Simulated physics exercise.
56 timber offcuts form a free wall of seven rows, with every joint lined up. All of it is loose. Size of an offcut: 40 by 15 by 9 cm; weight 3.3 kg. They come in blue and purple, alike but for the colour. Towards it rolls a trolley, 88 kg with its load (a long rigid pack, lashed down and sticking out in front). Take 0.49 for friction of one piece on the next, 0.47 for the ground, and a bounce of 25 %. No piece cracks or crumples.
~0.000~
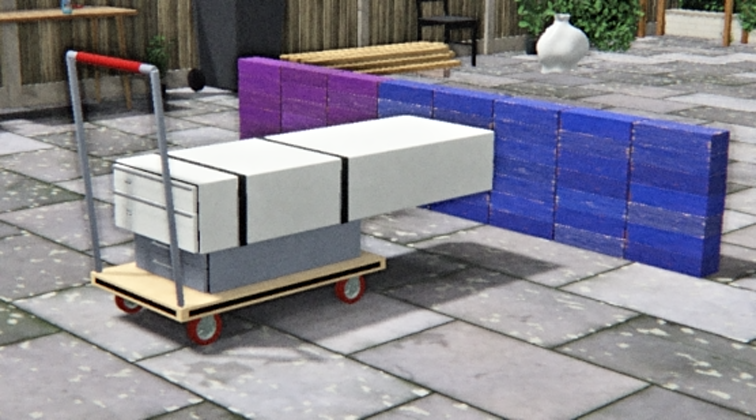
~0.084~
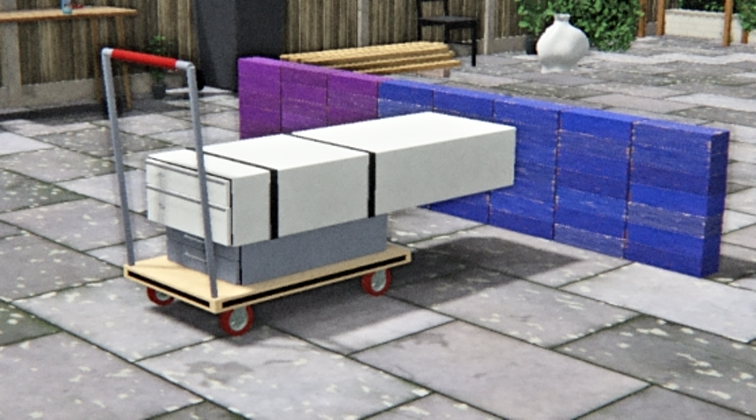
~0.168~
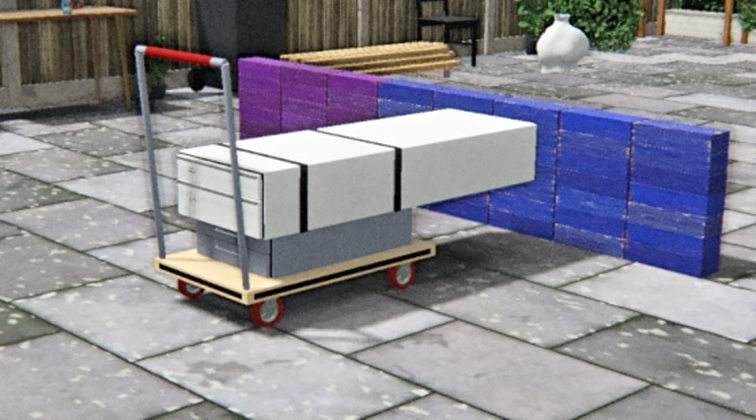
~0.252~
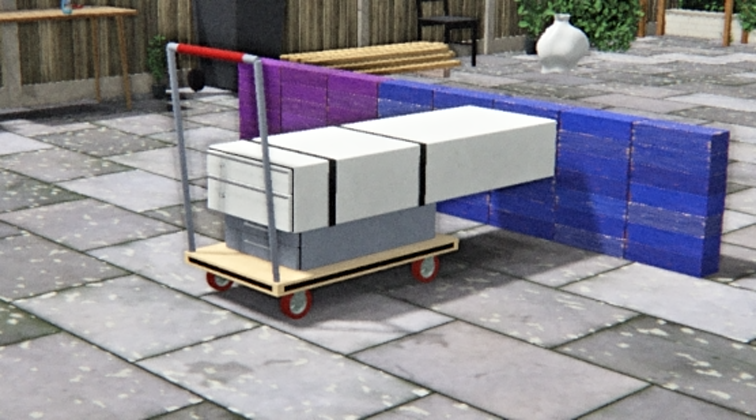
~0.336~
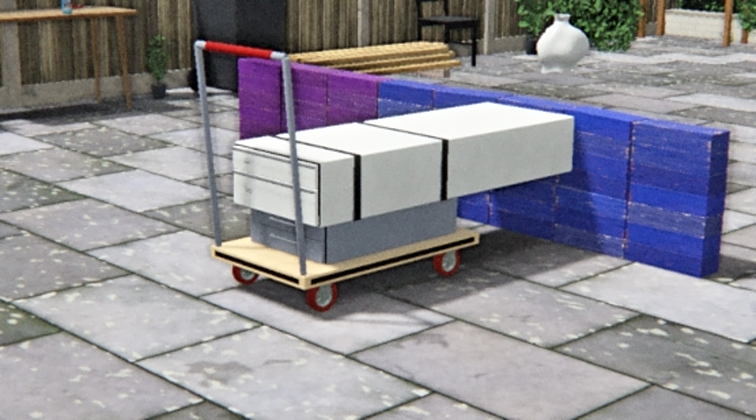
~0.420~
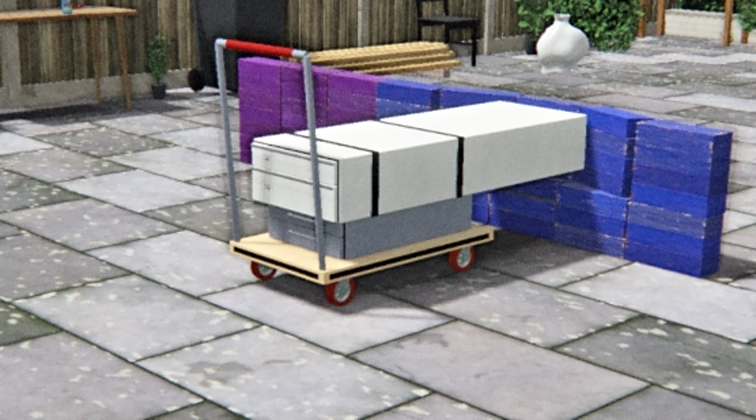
On a grey stone-paved patio edged by a wooden fence, seen from slightly above by a still camera, a low wall of stacked blocks, purple at the left and blue along the rest, stands behind a red-handled trolley. The trolley carries a long white pack strapped over a grey base. It rolls steadily rightward until the pack's front end meets the blue blocks and pushes some slightly out of line.
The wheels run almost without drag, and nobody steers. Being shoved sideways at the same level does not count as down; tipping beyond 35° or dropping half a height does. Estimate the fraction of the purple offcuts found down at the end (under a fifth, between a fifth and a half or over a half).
The part is under a fifth.
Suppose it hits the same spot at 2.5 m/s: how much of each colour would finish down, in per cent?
In that case purple 0, blue 40 per cent.
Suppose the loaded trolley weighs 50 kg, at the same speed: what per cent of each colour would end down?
Then purple 0, blue 40 per cent.
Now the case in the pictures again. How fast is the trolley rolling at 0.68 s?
Near 1.0 m/s.
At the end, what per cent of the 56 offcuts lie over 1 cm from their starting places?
Shifted: 50 per cent.
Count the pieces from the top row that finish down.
3 from that row.
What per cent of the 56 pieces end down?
About 25 per cent.
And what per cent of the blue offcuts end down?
Blue 40 per cent.
By 0.50 s, load 21 cm past the wall's line, still rolling; none of the 21 purple offcuts down (4 of 56 in all colours); top purple offcut unmoved; top blue offcut tilted 9°.
By 0.68 s, load 40 cm past the wall's line, still rolling; none of the 21 purple offcuts down (12 of 56 in all colours); top purple offcut unmoved; top blue offcut tilted 40°, 13 cm lower.
By 0.98 s, load 69 cm past the wall's line, still rolling; none of the 21 purple offcuts down (12 of 56 in all colours); top purple offcut unmoved; top blue offcut tilted 49°, 41 cm lower.
By 1.32 s, load 88 cm past the wall's line, still rolling; none of the 21 purple offcuts down (14 of 56 in all colours); top purple offcut unmoved; top blue offcut tilted 21°, 48 cm lower.
When it is over (2.1 s), load 92 cm past the wall's line, stopped; none of the 21 purple offcuts down (14 of 56 in all colours); top purple offcut unmoved; top blue offcut 55 cm lower. That is 0 per cent. In pixels of the last frame, middles, top purple offcut near (268, 69), top blue offcut near (546, 180).
